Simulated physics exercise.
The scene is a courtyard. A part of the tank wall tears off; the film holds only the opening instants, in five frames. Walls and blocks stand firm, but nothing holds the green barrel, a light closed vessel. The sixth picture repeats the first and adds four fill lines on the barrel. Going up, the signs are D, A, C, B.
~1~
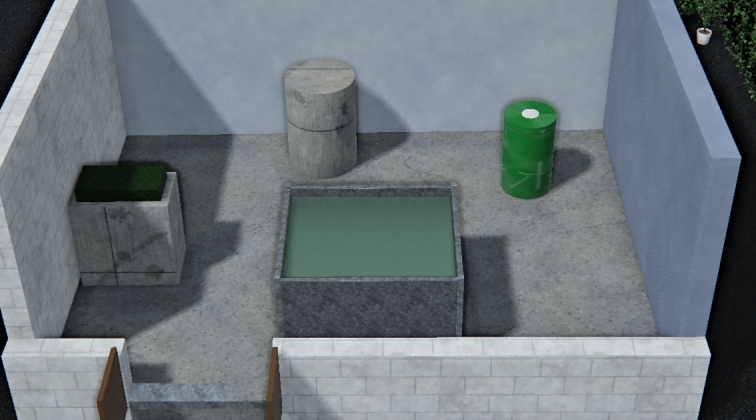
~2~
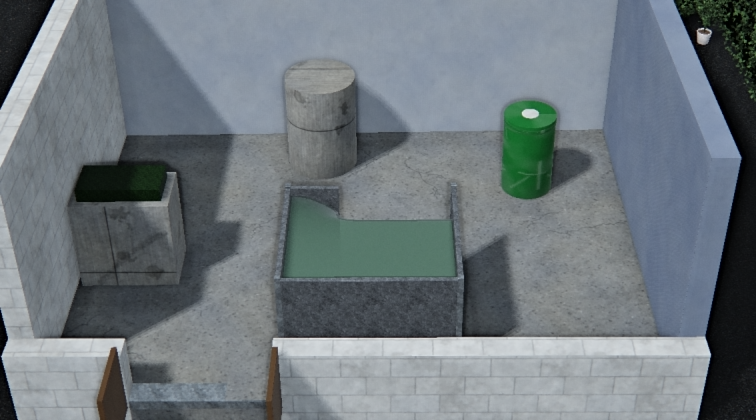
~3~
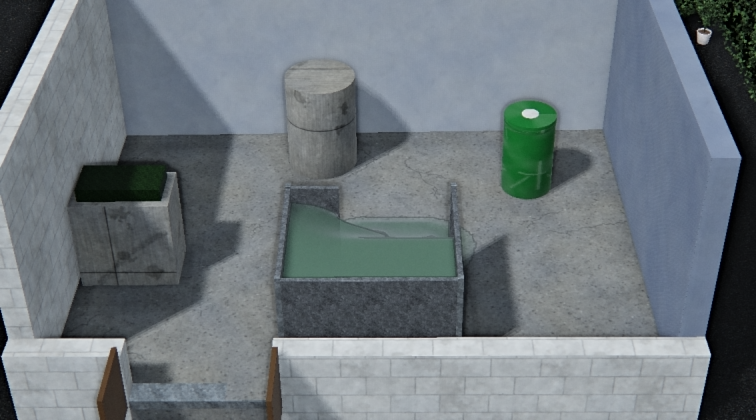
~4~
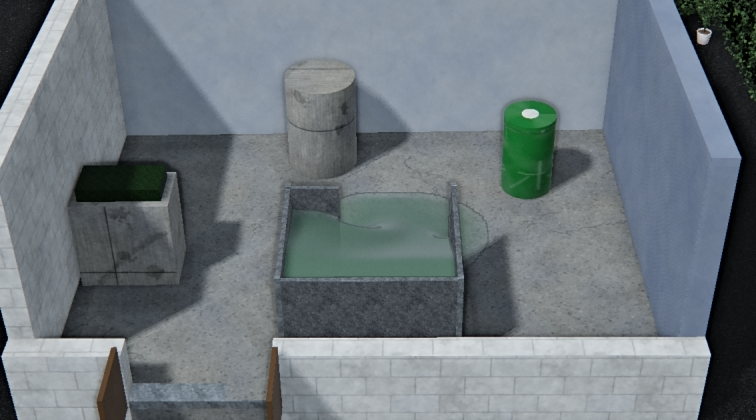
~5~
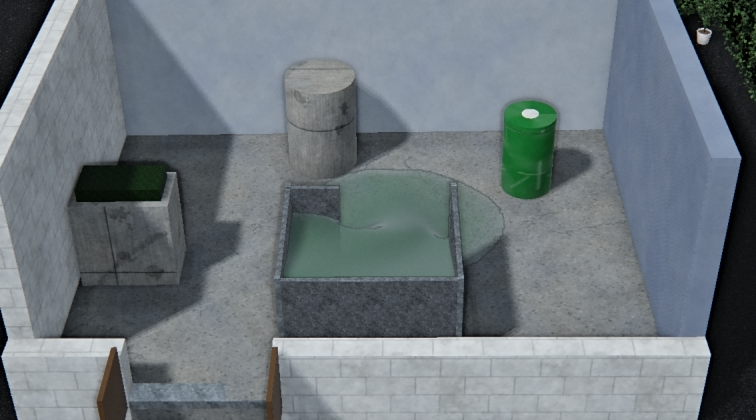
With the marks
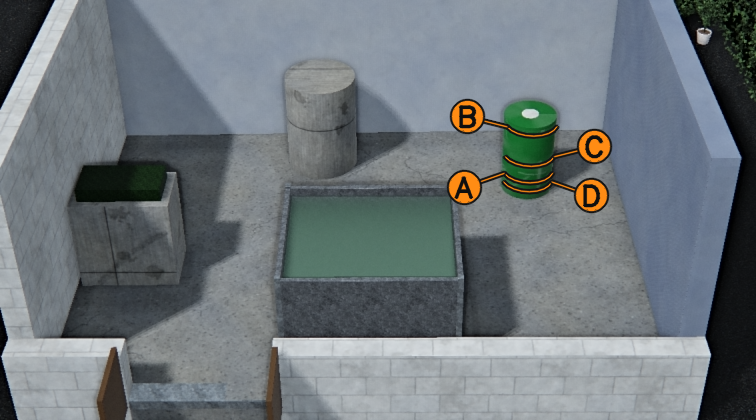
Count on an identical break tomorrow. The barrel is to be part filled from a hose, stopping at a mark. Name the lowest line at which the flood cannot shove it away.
Level C.
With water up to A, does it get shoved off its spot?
Yes, that goes wrong.
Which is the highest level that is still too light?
That is level A.
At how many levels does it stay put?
Two of them.
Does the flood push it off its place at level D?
Yes, that goes wrong.
On the marked copy, A at (530, 182); B at (533, 136); C at (531, 166); D at (529, 191); from the bottom up D, A, C, B.
With A, it is pushed about its own width away.
With B, it does not move.
With C, it shifts by a finger or two and stays.
With D, it is pushed about 5 times its own width away.
